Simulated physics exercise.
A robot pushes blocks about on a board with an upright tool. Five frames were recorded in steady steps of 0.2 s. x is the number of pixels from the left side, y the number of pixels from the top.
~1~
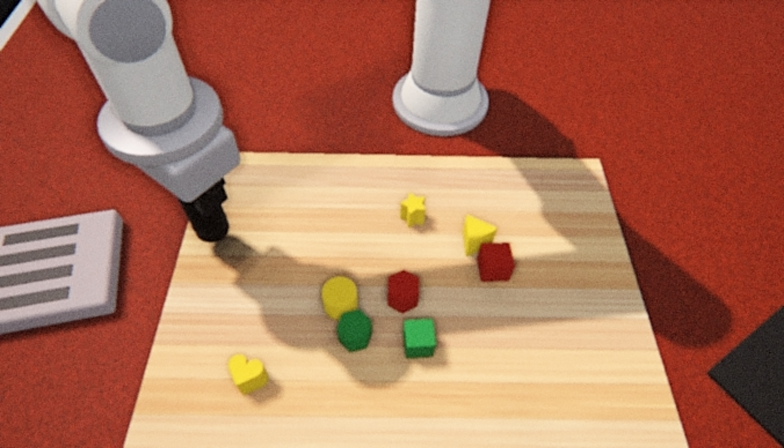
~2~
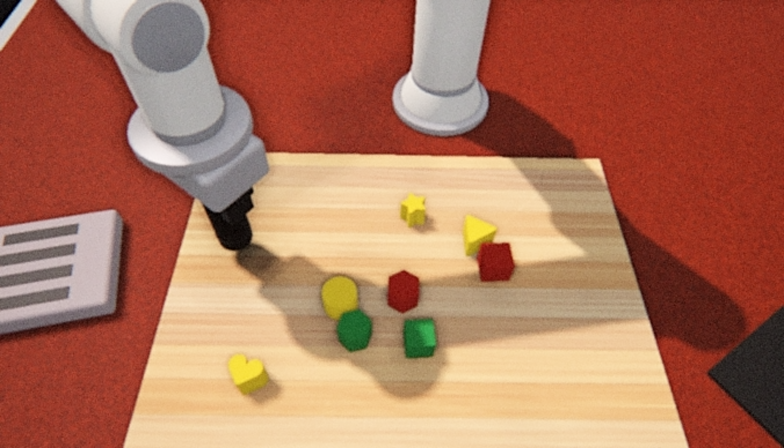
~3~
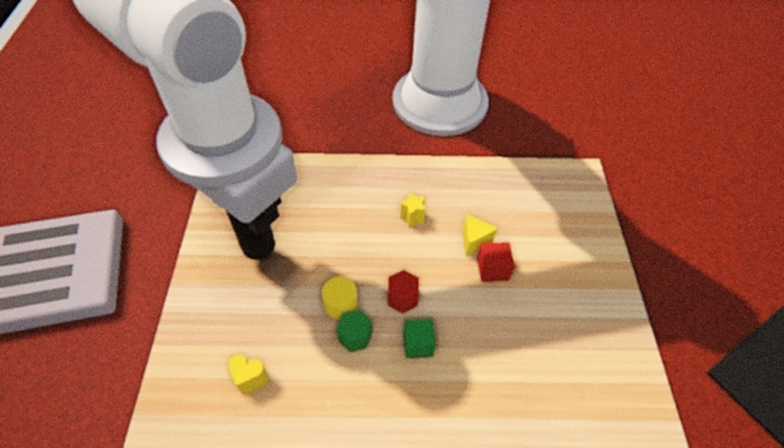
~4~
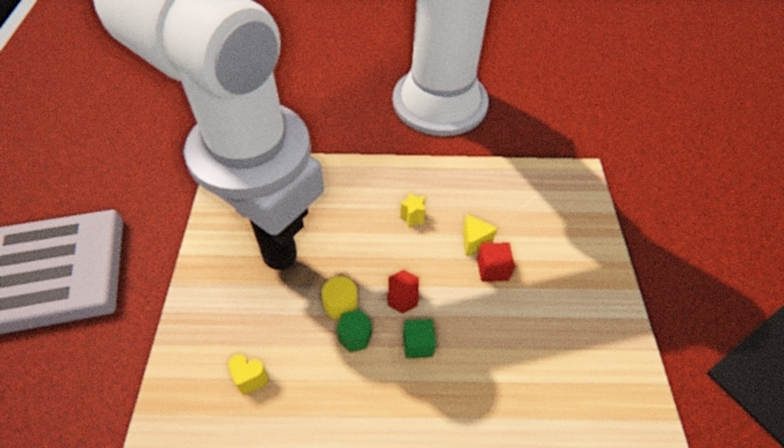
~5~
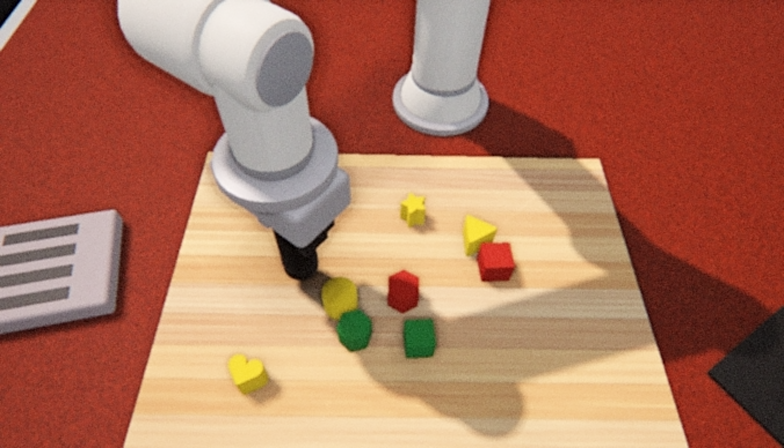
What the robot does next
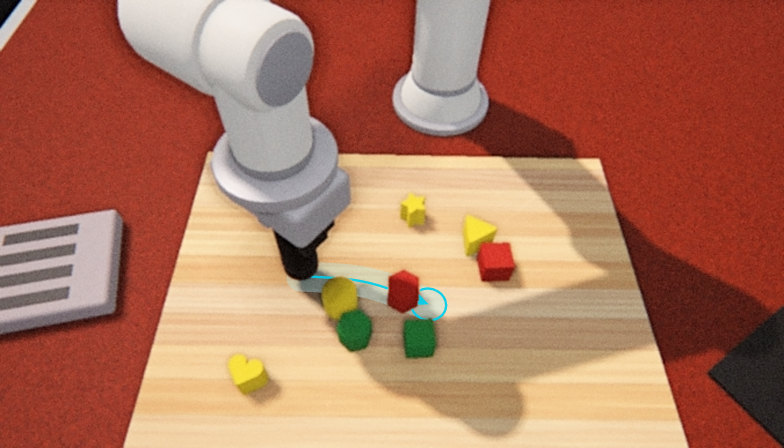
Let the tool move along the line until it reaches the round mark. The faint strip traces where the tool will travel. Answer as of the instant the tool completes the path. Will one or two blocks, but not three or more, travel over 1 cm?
I expect so.
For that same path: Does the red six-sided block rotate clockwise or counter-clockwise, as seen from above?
The red six-sided block rotates clockwise.
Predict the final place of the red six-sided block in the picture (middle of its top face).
It is at (456, 314).
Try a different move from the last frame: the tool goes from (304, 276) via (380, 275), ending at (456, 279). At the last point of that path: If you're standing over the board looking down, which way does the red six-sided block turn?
The turn is clockwise.
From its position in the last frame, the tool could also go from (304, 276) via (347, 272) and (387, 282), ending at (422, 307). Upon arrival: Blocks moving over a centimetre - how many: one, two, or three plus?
One block, no more.
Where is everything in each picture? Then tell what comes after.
The first frame shows tool tip (213, 230); block tops, yellow disc (339, 291); green six-sided block (354, 325); red six-sided block (404, 285); green square (420, 333).
The second frame shows tool (236, 238); blocks unchanged.
The third frame shows tool (259, 247); blocks unchanged.
The fourth frame shows tool (280, 256); blocks unchanged.
The fifth frame shows tool (301, 266); yellow disc (339, 291); green six-sided block (354, 325); red six-sided block (404, 285); green square (420, 333).
Path on the board, from (304, 276) over (347, 279) and (388, 288) to (429, 304).
The first path, step by step. One third of the way, tool (347, 269); yellow disc (347, 296).
Two thirds of the way, tool (390, 279); yellow disc (353, 298); green six-sided block (354, 330); red six-sided block (420, 292).
At the end, tool (430, 295); yellow disc (353, 298); green six-sided block (354, 330); red six-sided block (456, 314), turned 50° clockwise; green square in place.
